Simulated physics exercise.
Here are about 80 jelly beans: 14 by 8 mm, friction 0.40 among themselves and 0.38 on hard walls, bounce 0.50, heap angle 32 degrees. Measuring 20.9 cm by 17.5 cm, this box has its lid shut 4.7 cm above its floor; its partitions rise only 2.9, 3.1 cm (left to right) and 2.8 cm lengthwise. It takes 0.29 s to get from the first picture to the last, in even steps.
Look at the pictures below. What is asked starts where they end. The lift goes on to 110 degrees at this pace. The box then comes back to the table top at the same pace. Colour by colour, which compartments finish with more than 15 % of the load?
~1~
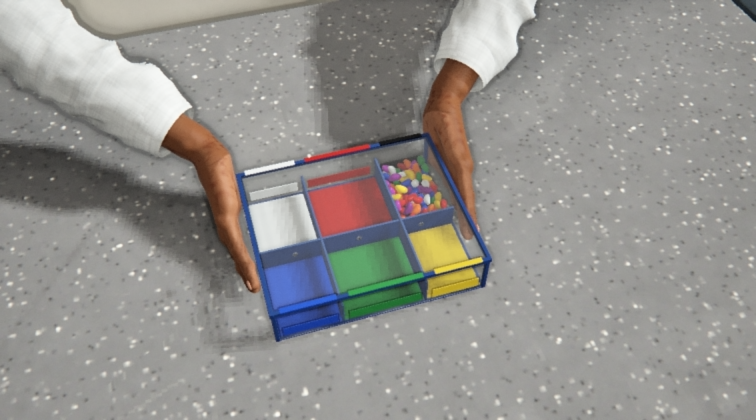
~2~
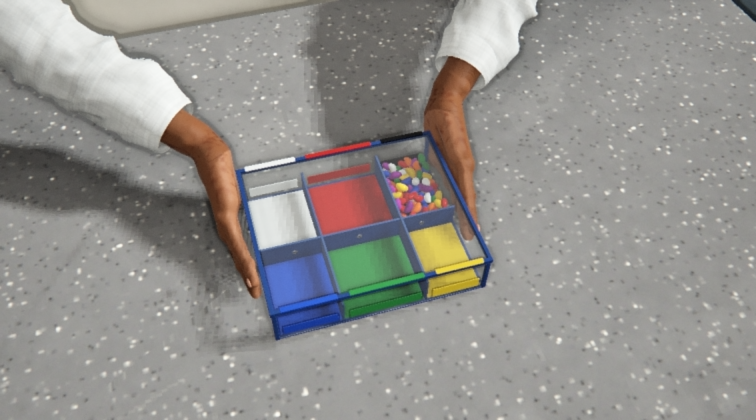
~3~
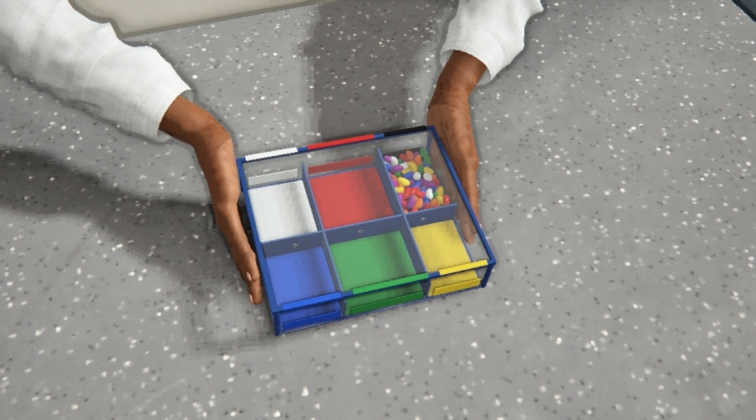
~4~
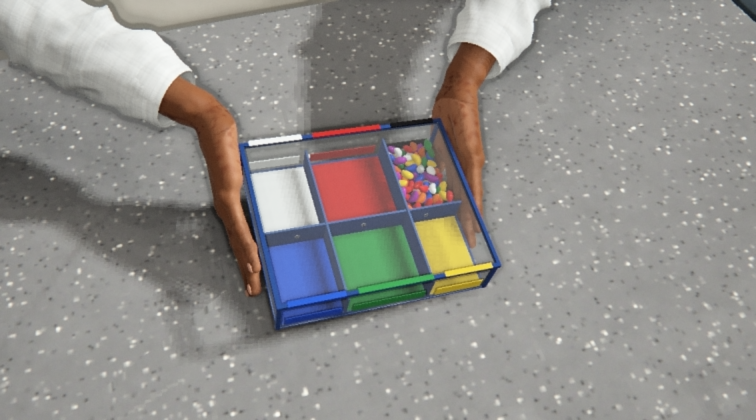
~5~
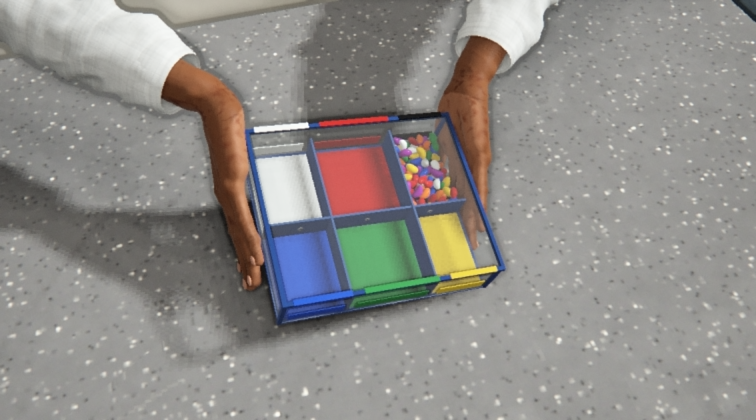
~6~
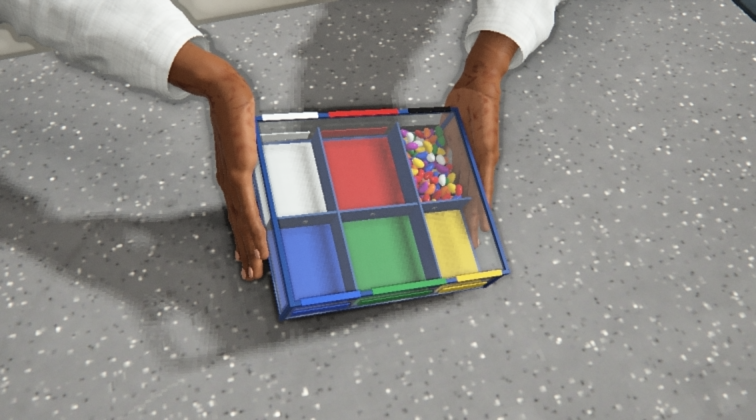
Red: No, blue: No, green: No, yellow: Yes, white: No, black: Yes.
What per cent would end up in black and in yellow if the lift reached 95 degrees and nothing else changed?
Black 65 %; yellow 35 %.
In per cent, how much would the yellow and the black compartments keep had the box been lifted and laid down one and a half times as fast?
The yellow compartment would end with 55 per cent, the black one with 45 per cent.
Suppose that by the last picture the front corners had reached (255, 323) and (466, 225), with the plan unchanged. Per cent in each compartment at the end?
Each compartment ends with this per cent: Red 15, blue 35, green 0, yellow 0, white 15 and black 35.
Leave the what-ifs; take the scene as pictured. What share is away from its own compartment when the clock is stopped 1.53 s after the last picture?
It comes to some 45 per cent.
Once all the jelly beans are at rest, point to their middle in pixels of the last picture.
After settling, the middle sits near (433, 218).
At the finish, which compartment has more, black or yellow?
Fuller: Black.
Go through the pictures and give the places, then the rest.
In the first picture, box tilt 0 degrees, front corners at (273, 313) and (487, 258); black 100 %.
In the second picture, box tilt 1 degrees, front corners at (274, 312) and (488, 259).
In the third picture, box tilt 6 degrees, front corners at (276, 309) and (491, 261), lowest corner right front.
In the fourth picture, box tilt 12 degrees, front corners at (280, 306) and (496, 264), lowest corner right front.
In the fifth picture, box tilt 18 degrees, front corners at (286, 303) and (500, 267), lowest corner right front.
In the sixth picture, box tilt 24 degrees, front corners at (293, 303) and (505, 271), lowest corner right front; black 100 %.
Then, 0.92 s after the last picture, tilt 109 degrees; yellow 30 %, black 70 %.
Then, 1.53 s after the last picture, tilt 48 degrees; yellow 45 %, black 55 %.
Then, 2.19 s after the last picture, tilt 0 degrees; yellow 45 %, black 55 %.
In the end, red 0 %, blue 0 %, green 0 %, yellow 45 %, white 0 %, black 55 %.
